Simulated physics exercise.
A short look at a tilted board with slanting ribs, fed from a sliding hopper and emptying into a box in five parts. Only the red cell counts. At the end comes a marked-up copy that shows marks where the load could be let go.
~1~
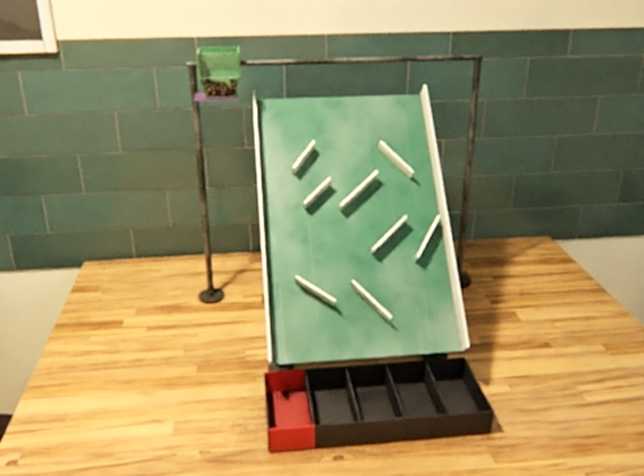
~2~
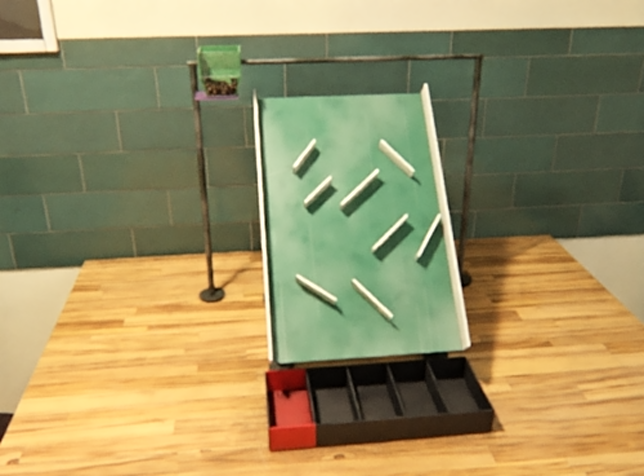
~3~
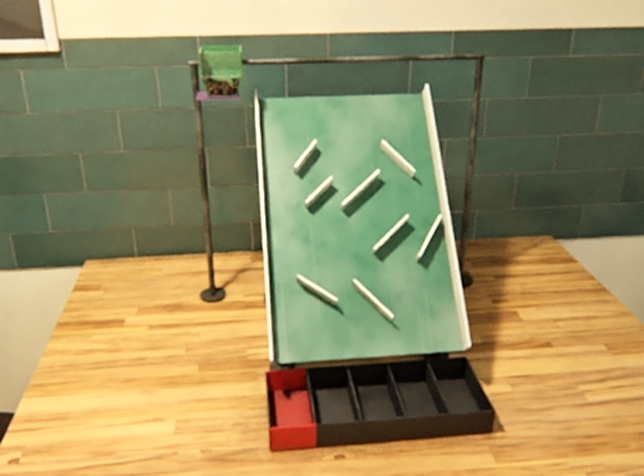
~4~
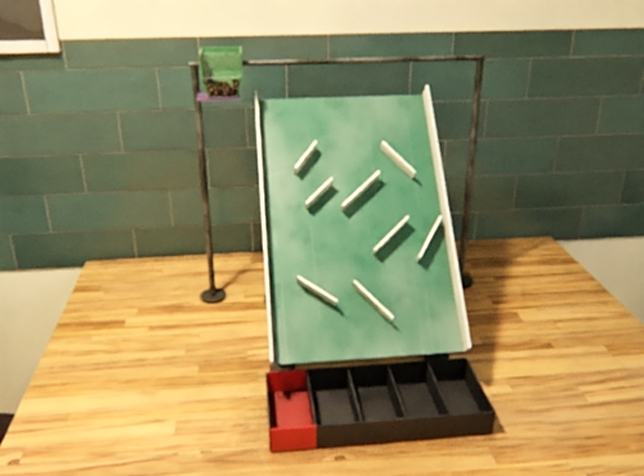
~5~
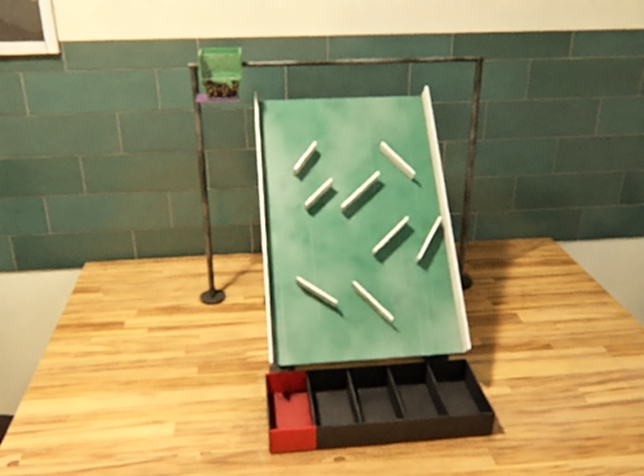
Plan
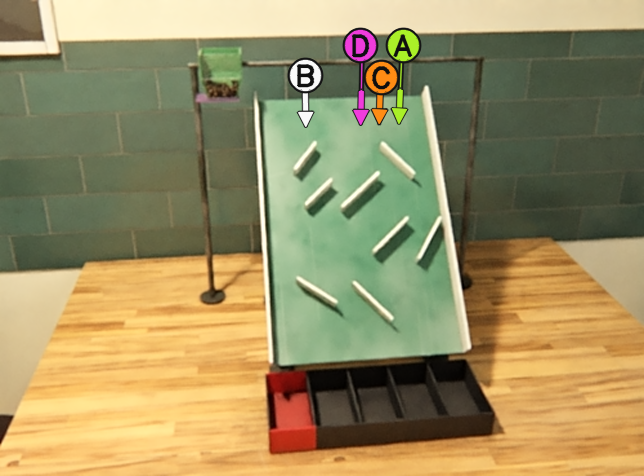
A tilted green board with slanting white ribs standing motionless above a black box with one red cell at the left.
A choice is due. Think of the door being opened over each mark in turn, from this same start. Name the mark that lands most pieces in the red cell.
Take B.
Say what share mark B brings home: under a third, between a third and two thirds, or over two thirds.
Over two thirds.
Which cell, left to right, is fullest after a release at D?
It is the third one.
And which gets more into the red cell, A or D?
D.
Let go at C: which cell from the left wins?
The fourth.
On the marked copy, mark A meets the board at (399, 118); mark B meets the board at (305, 121); mark C meets the board at (379, 118); mark D meets the board at (360, 119).
If A is chosen, none at all in the red cell, all but a few in other cells, a small share held on the board.
If B is chosen, the bulk in the red cell, close to a quarter in other cells, only a few held on the board, only a few outside the box.
If C is chosen, a small share in the red cell, the bulk in other cells, a small share held on the board.
If D is chosen, close to a quarter in the red cell, close to two thirds in other cells, a small share held on the board.
